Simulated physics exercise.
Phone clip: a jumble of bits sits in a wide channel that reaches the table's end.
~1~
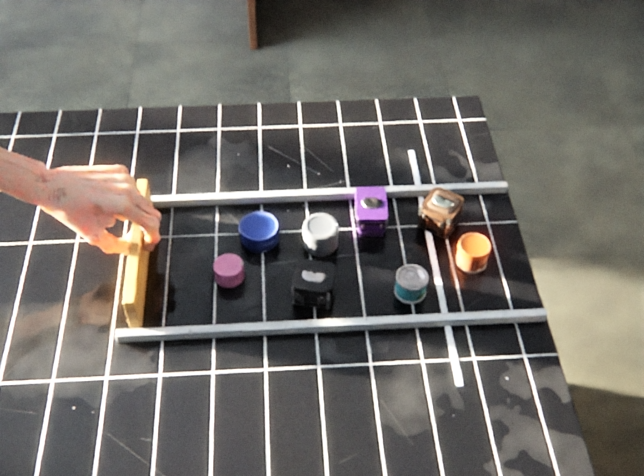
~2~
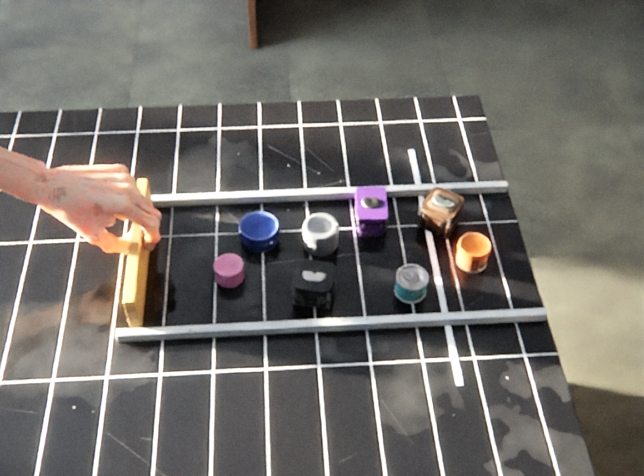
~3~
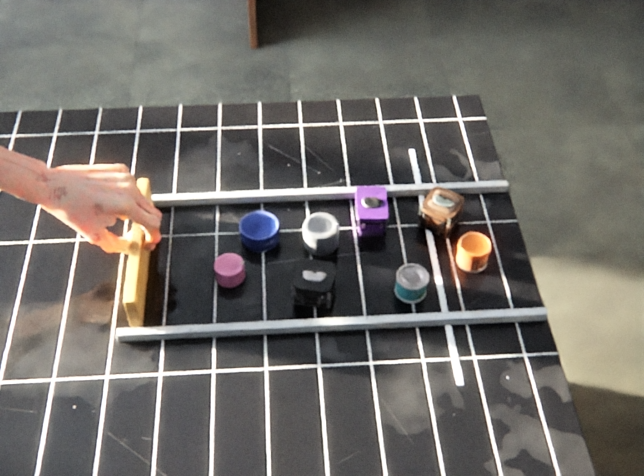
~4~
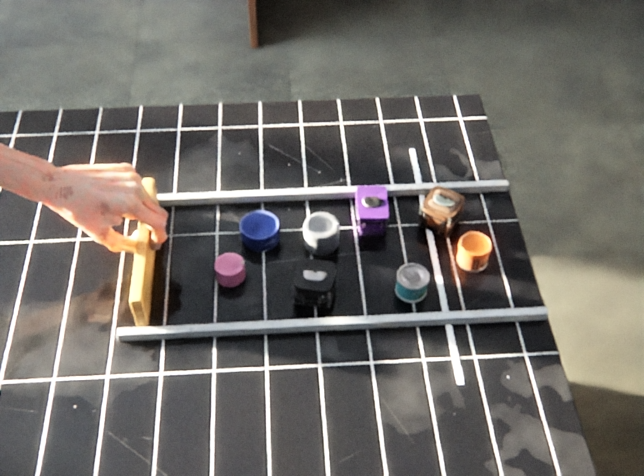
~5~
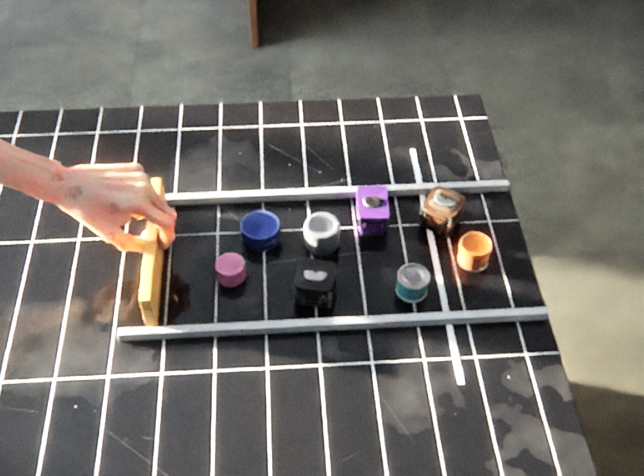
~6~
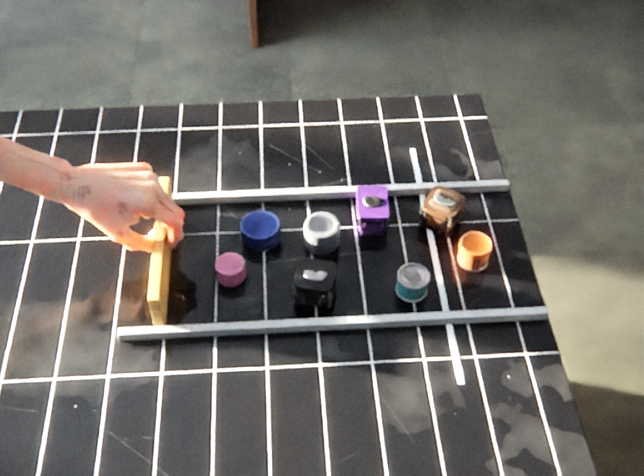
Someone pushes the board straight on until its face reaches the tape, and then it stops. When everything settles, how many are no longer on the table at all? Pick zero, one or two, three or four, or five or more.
Zero are off the table.
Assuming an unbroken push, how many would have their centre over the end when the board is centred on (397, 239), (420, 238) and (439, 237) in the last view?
The counts are 0, 0 and 0, in that order.
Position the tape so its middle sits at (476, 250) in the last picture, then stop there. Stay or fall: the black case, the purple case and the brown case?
Going one by one, the black case is not lost, the purple case is not lost, the brown case ends up off.
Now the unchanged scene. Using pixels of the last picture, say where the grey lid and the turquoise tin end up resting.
(480, 245), and the other (495, 281).
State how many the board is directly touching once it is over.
It's 4.
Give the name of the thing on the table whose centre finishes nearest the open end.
It's the orange pot.
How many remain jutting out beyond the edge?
0 is the number.
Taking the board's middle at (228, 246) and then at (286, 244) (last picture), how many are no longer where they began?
In order, the tallies are 1 and 4.
A little later, none off yet; orange pot at rest near (474, 252); brown case at rest near (443, 211); turquoise tin at rest near (412, 283).
Next, none off yet; orange pot at rest near (474, 252); brown case moving near (447, 211); turquoise tin shifted about its own width near (446, 283).
When it is over, the number that fall off is zero.
